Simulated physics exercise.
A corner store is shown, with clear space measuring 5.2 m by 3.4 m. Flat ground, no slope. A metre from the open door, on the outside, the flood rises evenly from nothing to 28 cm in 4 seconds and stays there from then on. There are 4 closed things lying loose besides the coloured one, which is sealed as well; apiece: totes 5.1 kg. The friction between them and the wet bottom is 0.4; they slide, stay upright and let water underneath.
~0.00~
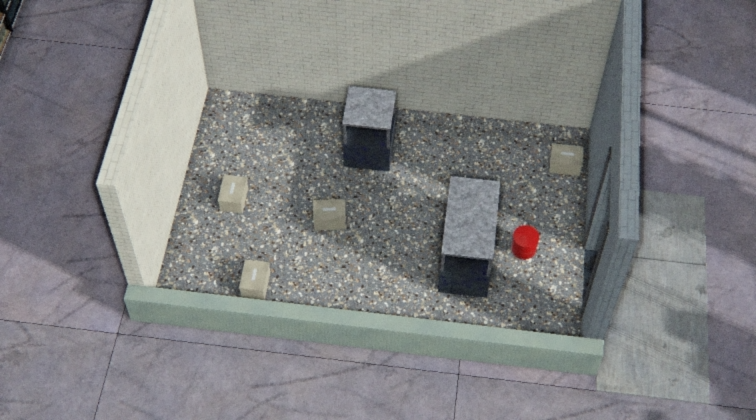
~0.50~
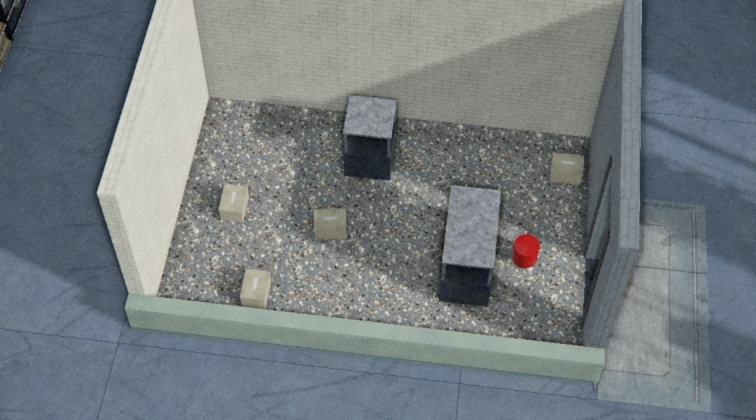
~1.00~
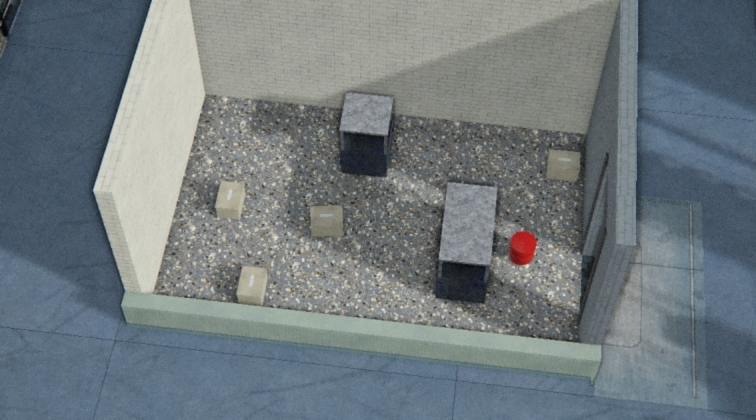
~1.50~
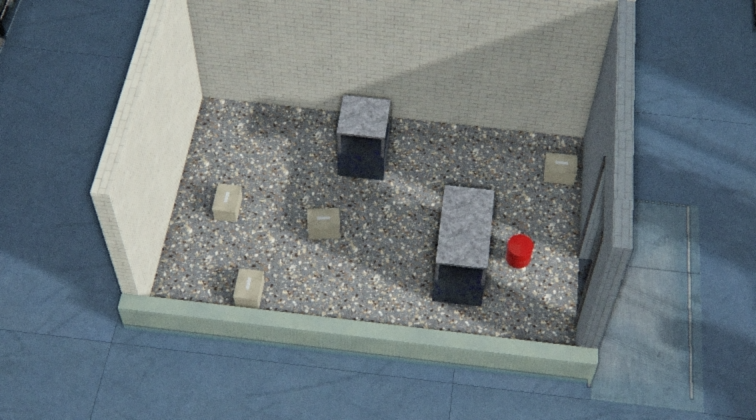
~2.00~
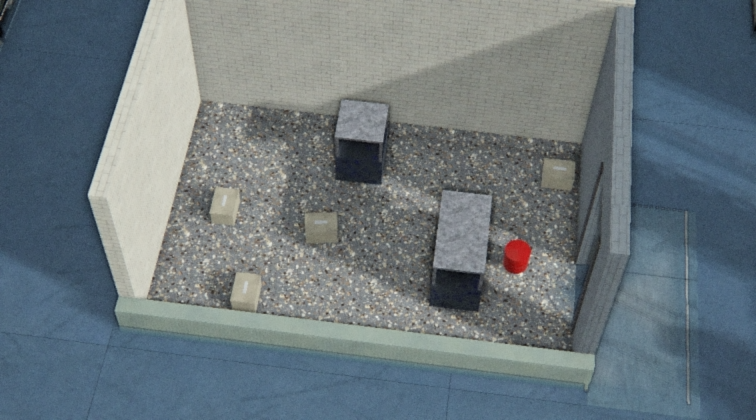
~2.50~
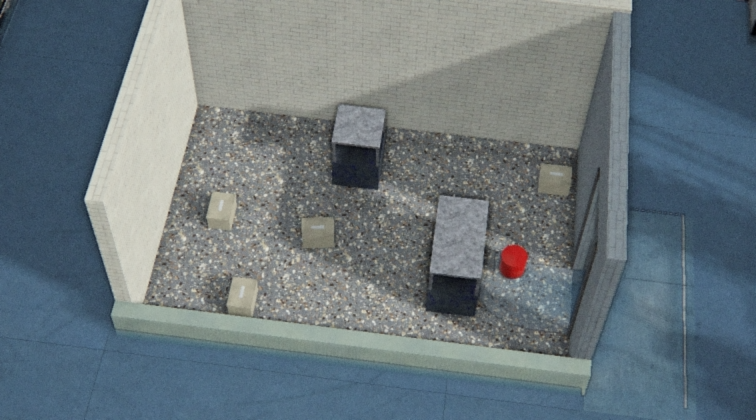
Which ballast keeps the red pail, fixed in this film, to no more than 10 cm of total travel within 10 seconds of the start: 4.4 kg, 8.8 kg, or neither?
The heavier one is still too little.
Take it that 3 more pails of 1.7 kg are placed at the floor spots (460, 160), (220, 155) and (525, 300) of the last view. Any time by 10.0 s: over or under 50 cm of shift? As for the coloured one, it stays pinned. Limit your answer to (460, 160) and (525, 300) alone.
Results: Threshold exceeded; threshold exceeded.
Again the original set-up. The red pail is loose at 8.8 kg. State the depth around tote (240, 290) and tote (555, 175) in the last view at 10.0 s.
Some 8 cm at the first, some 13 cm at the second.
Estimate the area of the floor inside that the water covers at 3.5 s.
About 3.0 m2 is covered.
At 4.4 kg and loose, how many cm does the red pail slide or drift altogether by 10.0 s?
About 400 cm altogether.
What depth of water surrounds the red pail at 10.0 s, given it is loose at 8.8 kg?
About 8 cm.
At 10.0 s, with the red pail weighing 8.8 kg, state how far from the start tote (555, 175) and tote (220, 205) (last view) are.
Net displacement, in order: 100 cm; 60 cm.
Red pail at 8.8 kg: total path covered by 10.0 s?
I'd say close to 350 cm in total.
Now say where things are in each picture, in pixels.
The red pail at (526, 236) rests on the ground; 0.0 m2 under water; 0 of 5 have shifted, in the first picture.
The red pail at (527, 245), on the bottom; water covers 0.0 m2; 0 of 5 have shifted, in the second picture.
The red pail at (524, 242), on the bottom; 0.0 m2 under water; 0 of 5 have shifted, in the third picture.
The red pail at (521, 245), on the bottom; water covers 0.0 m2; 0 of 5 have shifted, in the fourth picture.
The red pail at (518, 251), on the bottom; water covers 0.1 m2; 0 of 5 have shifted, in the fifth picture.
The red pail at (515, 256) rests on the ground; water covers 0.8 m2; 0 of 5 have shifted, in the sixth picture.
After 3.5 s the red pail would be 47 cm from its start with 4.4 kg and 18 cm from its start with 8.8 kg; 8 cm of water round it then.
After 4.5 s the red pail would be 162 cm from its start with 4.4 kg and 112 cm from its start with 8.8 kg; 4 cm of water round it then.
After 7.0 s the red pail would be 217 cm from its start with 4.4 kg and 180 cm from its start with 8.8 kg; 12 cm of water round it then.
After 10.0 s the red pail would be 156 cm from its start with 4.4 kg and 219 cm from its start with 8.8 kg; 8 cm of water round it then.
